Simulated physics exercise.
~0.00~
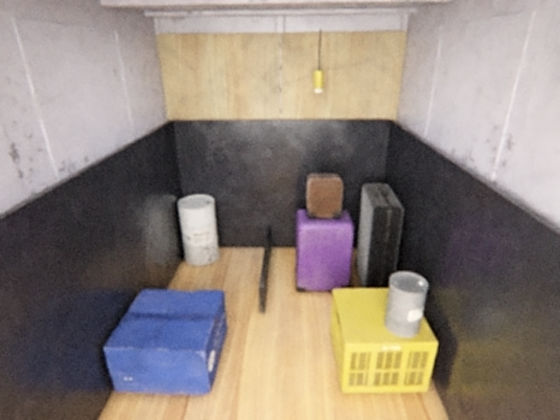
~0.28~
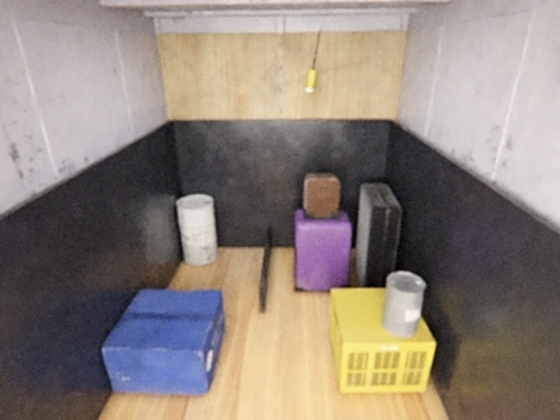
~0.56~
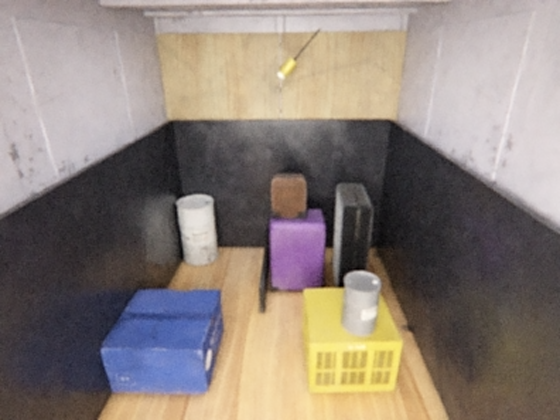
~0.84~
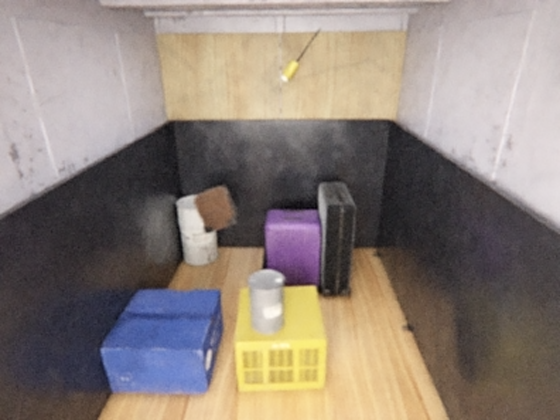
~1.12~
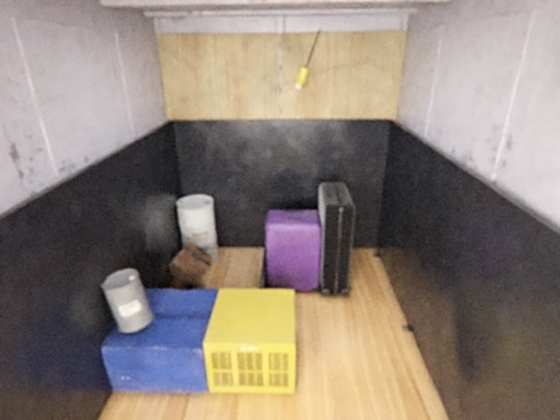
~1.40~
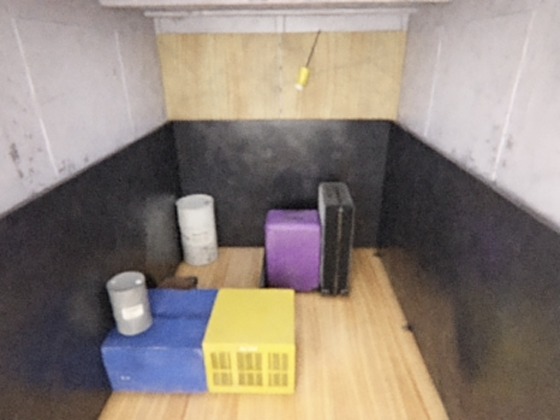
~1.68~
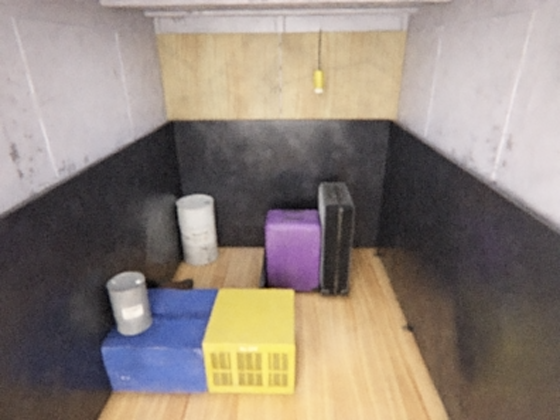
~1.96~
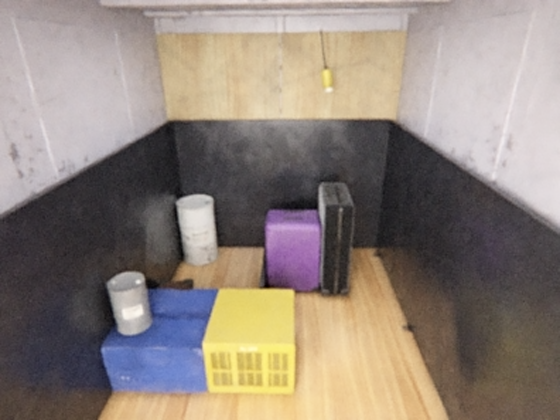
Van load bay with cases and yellow chest sliding left, brown case toppling to the floor, grey canister ending on blue box.
